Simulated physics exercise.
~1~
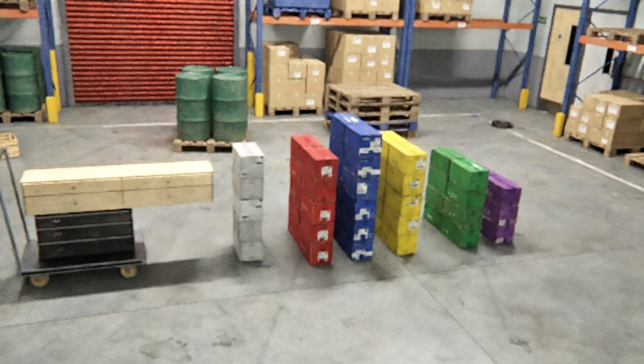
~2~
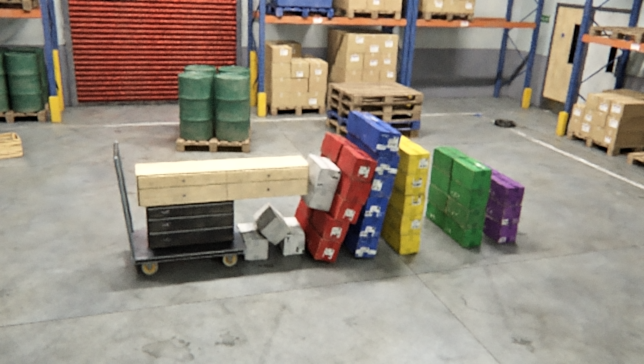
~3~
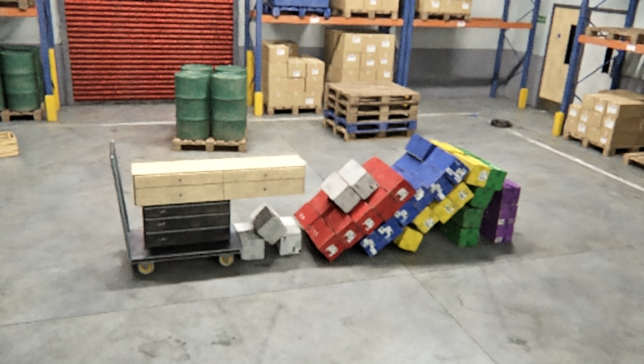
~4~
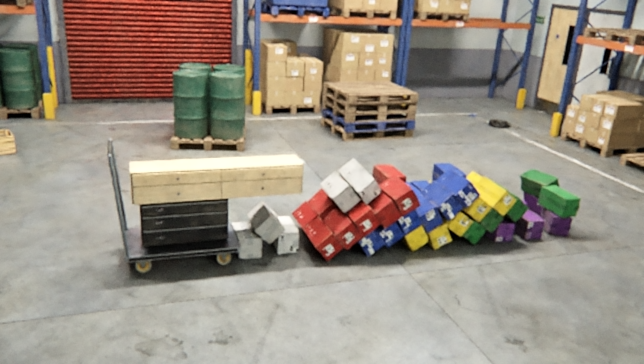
Trolley with jutting case rolling right into a pale stack, toppling red, blue, yellow, green and purple parcels into a slanted heap.
